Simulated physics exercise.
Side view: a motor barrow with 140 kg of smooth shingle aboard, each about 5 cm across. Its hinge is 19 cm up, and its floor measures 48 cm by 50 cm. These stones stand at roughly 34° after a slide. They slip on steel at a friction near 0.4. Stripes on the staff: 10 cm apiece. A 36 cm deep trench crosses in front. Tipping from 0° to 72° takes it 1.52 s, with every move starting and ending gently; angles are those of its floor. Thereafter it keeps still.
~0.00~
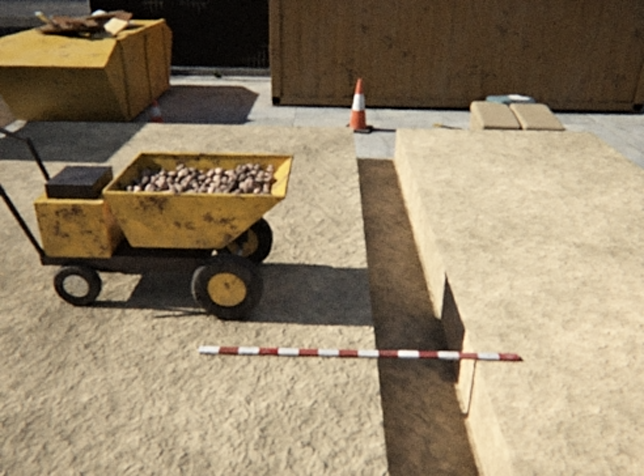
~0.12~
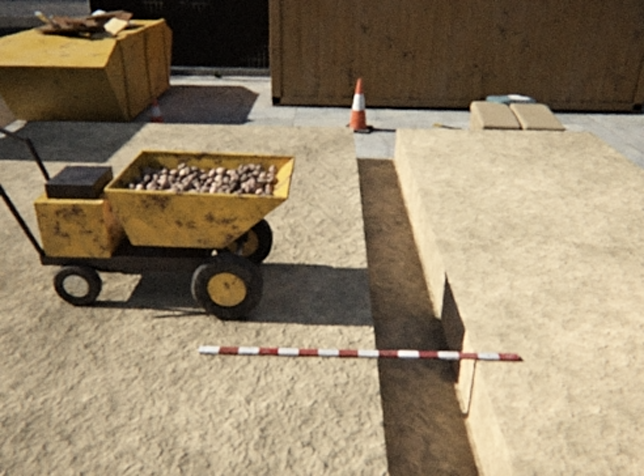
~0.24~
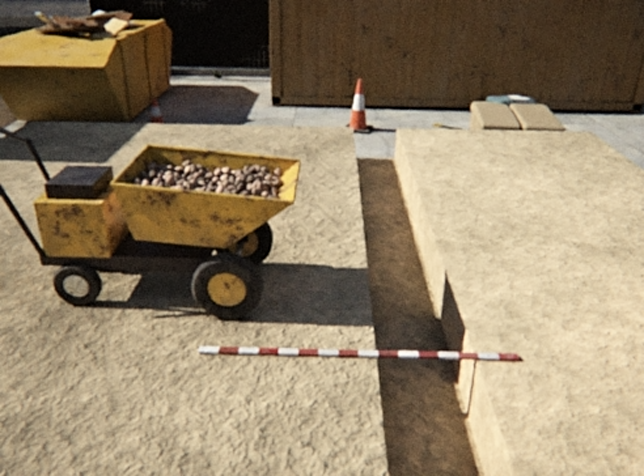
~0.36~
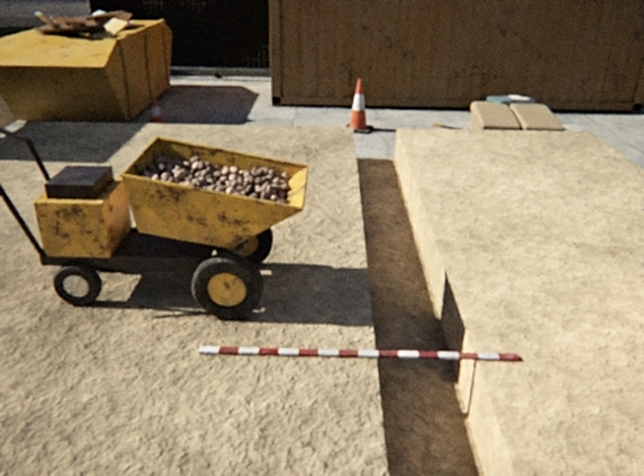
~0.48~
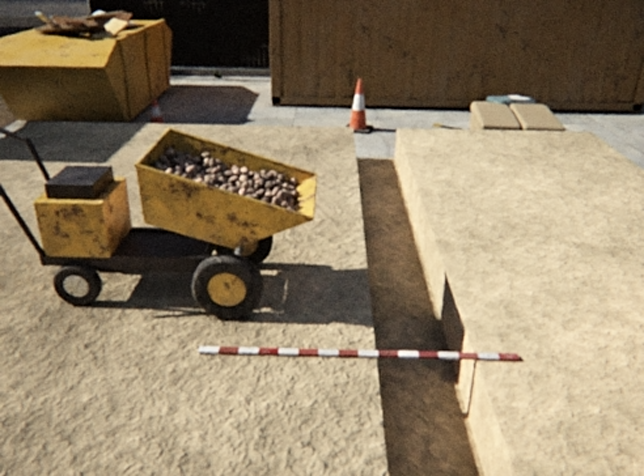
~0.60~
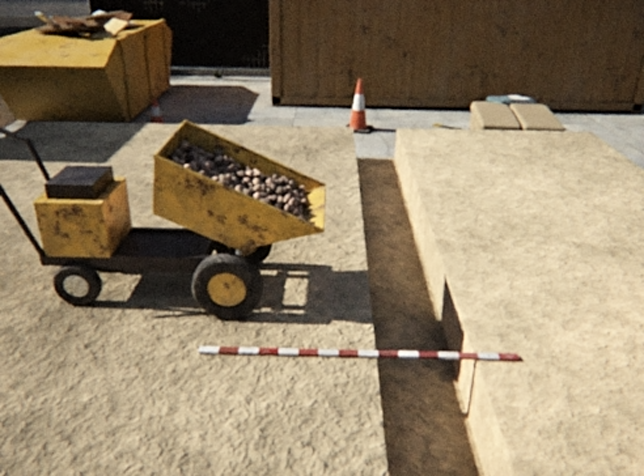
At the start, a yellow motor barrow loaded with rounded stones stands with its skip level, left of a narrow trench and a red-and-white striped staff. The skip then tilts gradually toward the right, its back rising and front lip lowering, until it slopes noticeably with the stones still inside.
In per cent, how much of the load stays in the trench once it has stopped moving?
I would say about 67 per cent.
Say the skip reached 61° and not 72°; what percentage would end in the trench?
Roughly 90%.
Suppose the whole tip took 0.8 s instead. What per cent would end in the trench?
Trench share: Approx. 70%.
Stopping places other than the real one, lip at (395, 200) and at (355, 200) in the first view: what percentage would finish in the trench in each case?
It comes to about 50 and 100 in a hundred.
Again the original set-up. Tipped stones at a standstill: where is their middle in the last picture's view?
The middle should be near (405, 335).
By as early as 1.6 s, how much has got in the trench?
Some 45 per cent.
After 1.1 s the floor is at 61°; 99 % in the skip, 1 % short of the trench; the foremost stones are at (356, 277).
After 1.6 s the floor is at 72°; 43 % in the skip, 14 % short of the trench, 43 % in the trench; the foremost stones are at (447, 347).
After 2.0 s the floor is at 72°; 23 % in the skip, 16 % short of the trench, 61 % in the trench; the foremost stones are at (452, 330).
After 3.9 s the floor is at 72°; 18 % in the skip, 15 % short of the trench, 67 % in the trench; the foremost stones are at (458, 342).
